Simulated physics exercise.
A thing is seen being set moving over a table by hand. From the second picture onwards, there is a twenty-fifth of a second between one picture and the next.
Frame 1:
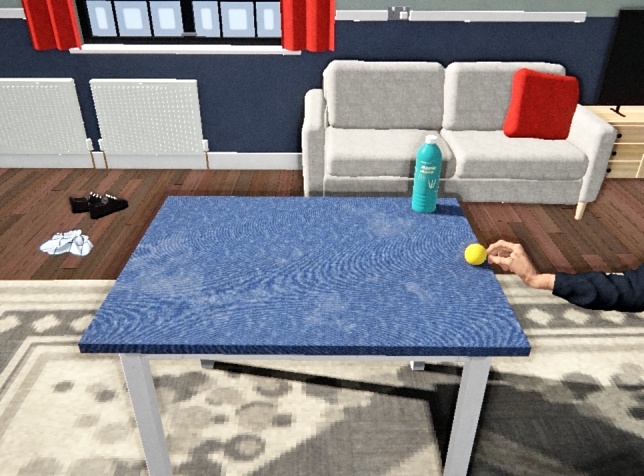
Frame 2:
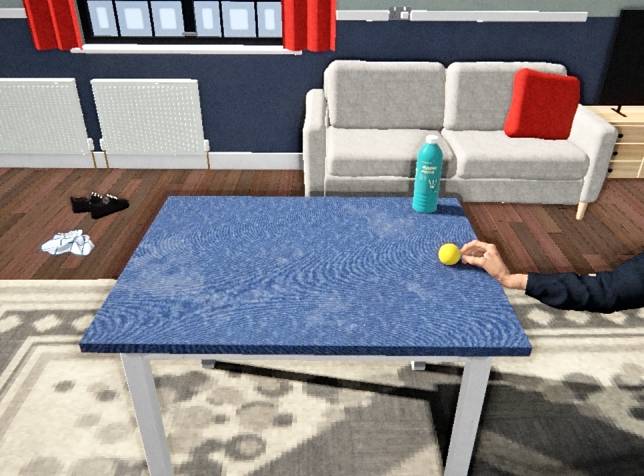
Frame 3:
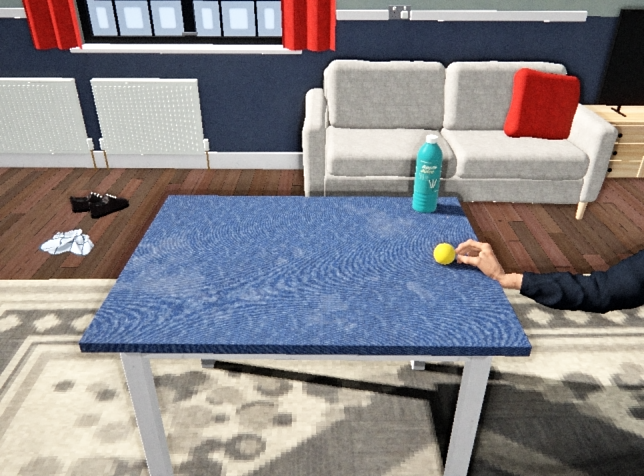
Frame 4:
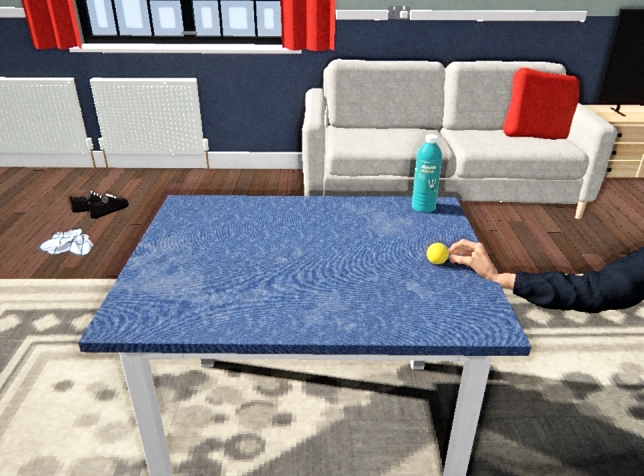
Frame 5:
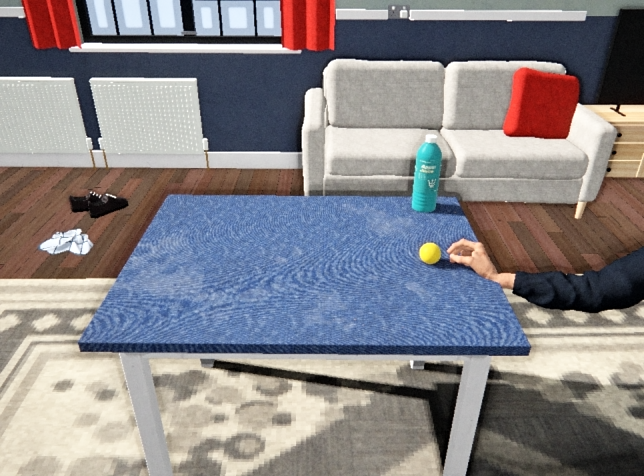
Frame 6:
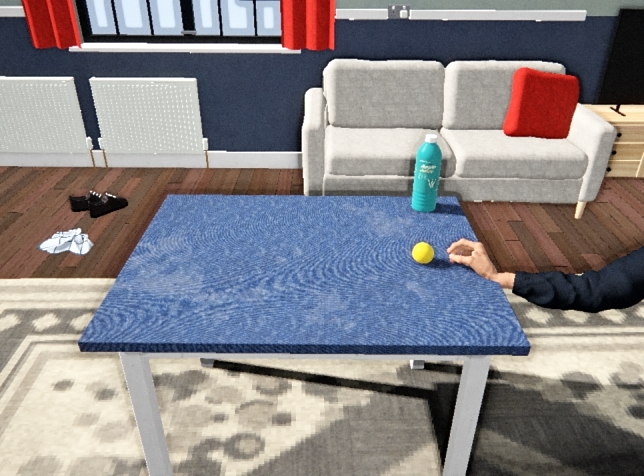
Yellow lemon moving left across a blue table, pushed by a hand from the right and then rolling clear of the fingers.
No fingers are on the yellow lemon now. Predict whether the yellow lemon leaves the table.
It never leaves the table.
Then, 0.20 s on from there, yellow lemon shifted well along near (393, 253).
Then, 0.50 s on from there, yellow lemon shifted well along near (359, 253).
In the end, moved from the start, yellow lemon. At the end, from the last picture's camera, yellow lemon near (335, 253).
